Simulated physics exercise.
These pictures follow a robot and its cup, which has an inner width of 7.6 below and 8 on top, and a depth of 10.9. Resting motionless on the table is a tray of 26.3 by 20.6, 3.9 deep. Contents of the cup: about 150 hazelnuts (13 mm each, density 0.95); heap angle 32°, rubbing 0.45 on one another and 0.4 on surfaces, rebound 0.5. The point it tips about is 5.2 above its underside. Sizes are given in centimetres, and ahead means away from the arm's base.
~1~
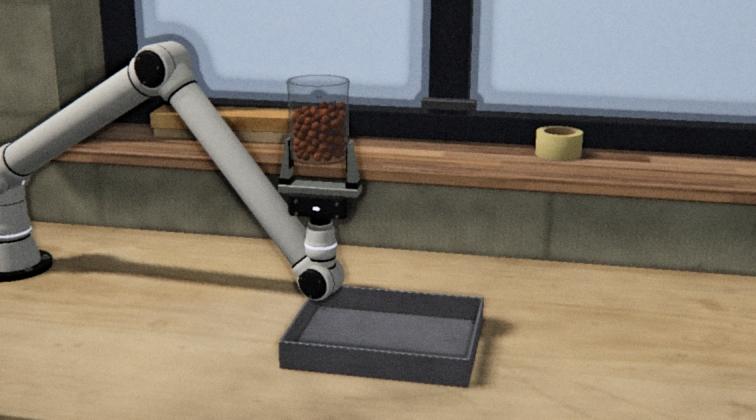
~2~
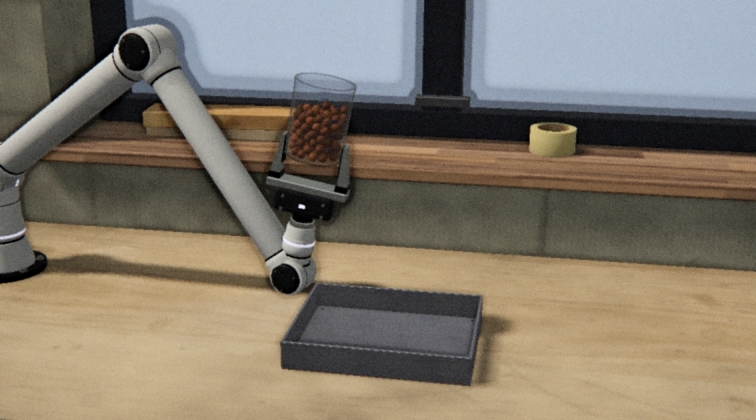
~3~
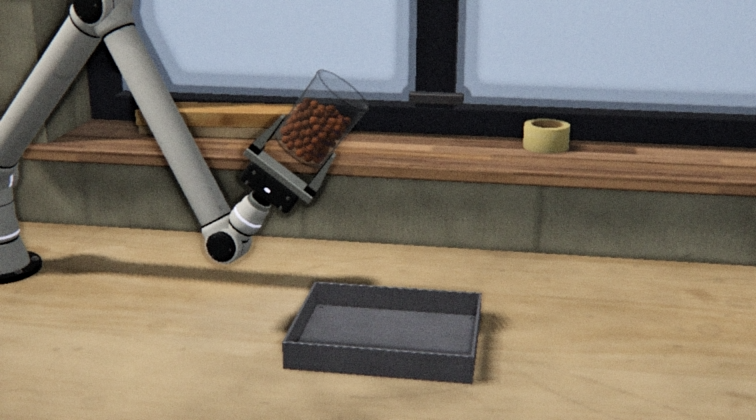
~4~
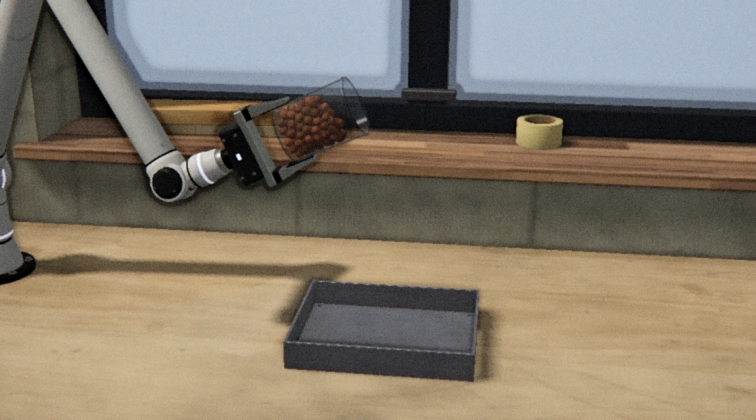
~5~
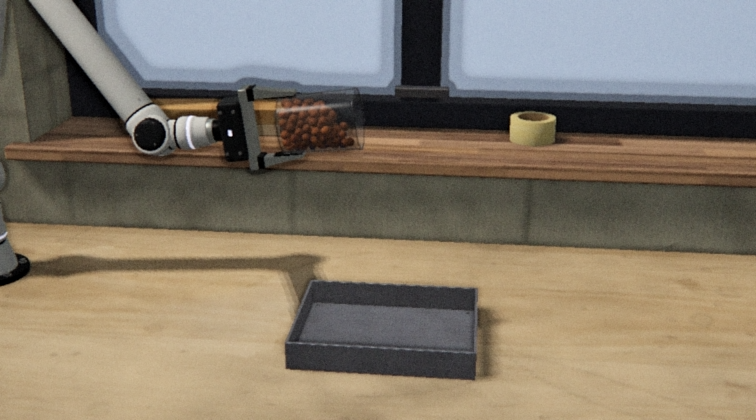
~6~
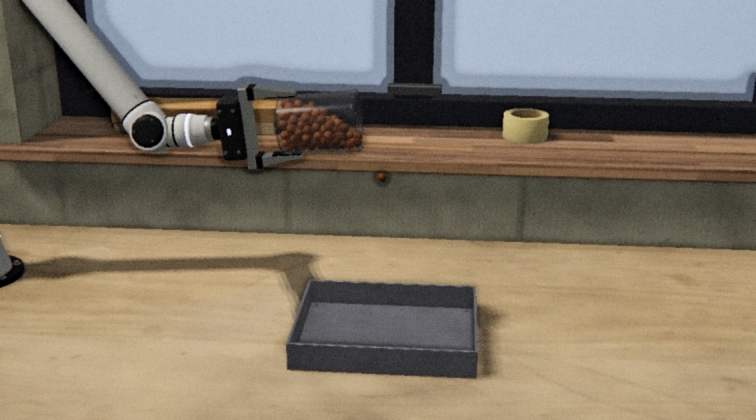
At first, a robot arm holds a clear cup of brown nuts upright near a window ledge, behind a dark tray on a wooden table. The arm draws back to the left while tilting the cup rightward until it lies nearly level, and then a single nut drops from its mouth.
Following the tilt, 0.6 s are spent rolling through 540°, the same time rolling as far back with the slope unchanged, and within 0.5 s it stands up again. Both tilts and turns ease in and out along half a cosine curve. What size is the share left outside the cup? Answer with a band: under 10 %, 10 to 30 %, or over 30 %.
Over 30 %.
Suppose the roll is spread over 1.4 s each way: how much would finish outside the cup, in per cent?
It would come to close to 65 per cent.
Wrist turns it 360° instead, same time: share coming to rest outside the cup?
Roughly 35 %.
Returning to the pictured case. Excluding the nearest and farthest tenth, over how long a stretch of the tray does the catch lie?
It spans something like 14 centimetres, give or take.
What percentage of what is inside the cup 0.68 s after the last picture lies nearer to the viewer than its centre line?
I'd say about 50 per cent sits in the front half.
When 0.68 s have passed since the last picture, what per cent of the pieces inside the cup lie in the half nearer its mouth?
I'd say about 35 %, give or take.
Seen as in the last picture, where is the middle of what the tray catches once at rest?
Roughly at pixel (431, 341).
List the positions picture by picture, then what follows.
Cup middle at (319, 120), upright; upper third of the load around (324, 117), from x 295 to 340, top at y 105; 146 in the cup, in the first frame.
Cup middle at (319, 121), tipped 10°; upper third of the load around (320, 117), from x 295 to 345, top at y 105, in the second frame.
Cup middle at (320, 121), tipped 36°; upper third of the load around (315, 116), from x 285 to 345, top at y 100, in the third frame.
Cup middle at (320, 121), tipped 66°; upper third of the load around (310, 113), from x 280 to 345, top at y 100, in the fourth frame.
Cup middle at (320, 122), tipped 83°; upper third of the load around (306, 112), from x 285 to 350, top at y 100, in the fifth frame.
Cup middle at (319, 123), tipped 85°; upper third of the load around (302, 116), from x 285 to 380, top at y 100; 145 in the cup, 1 in flight or on a rim, in the sixth frame.
Then, 0.68 s later, tipped 85°, highest piece 36 above the table; 114 in the cup, 20 in the tray, 12 in flight or on a rim.
Then, 1.36 s later, tipped 65°, highest piece 34 above the table; 87 in the cup, 49 in the tray, 2 on the table or floor, 8 in flight or on a rim.
Then, 1.90 s later, upright, highest piece 35 above the table; 86 in the cup, 55 in the tray, 5 on the table or floor.
Then, 2.60 s later, upright, highest piece 35 above the table; 86 in the cup, 55 in the tray, 5 on the table or floor.
At rest, 86 in the cup, 55 in the tray, 5 on the table or floor. That is 41 % outside the cup.
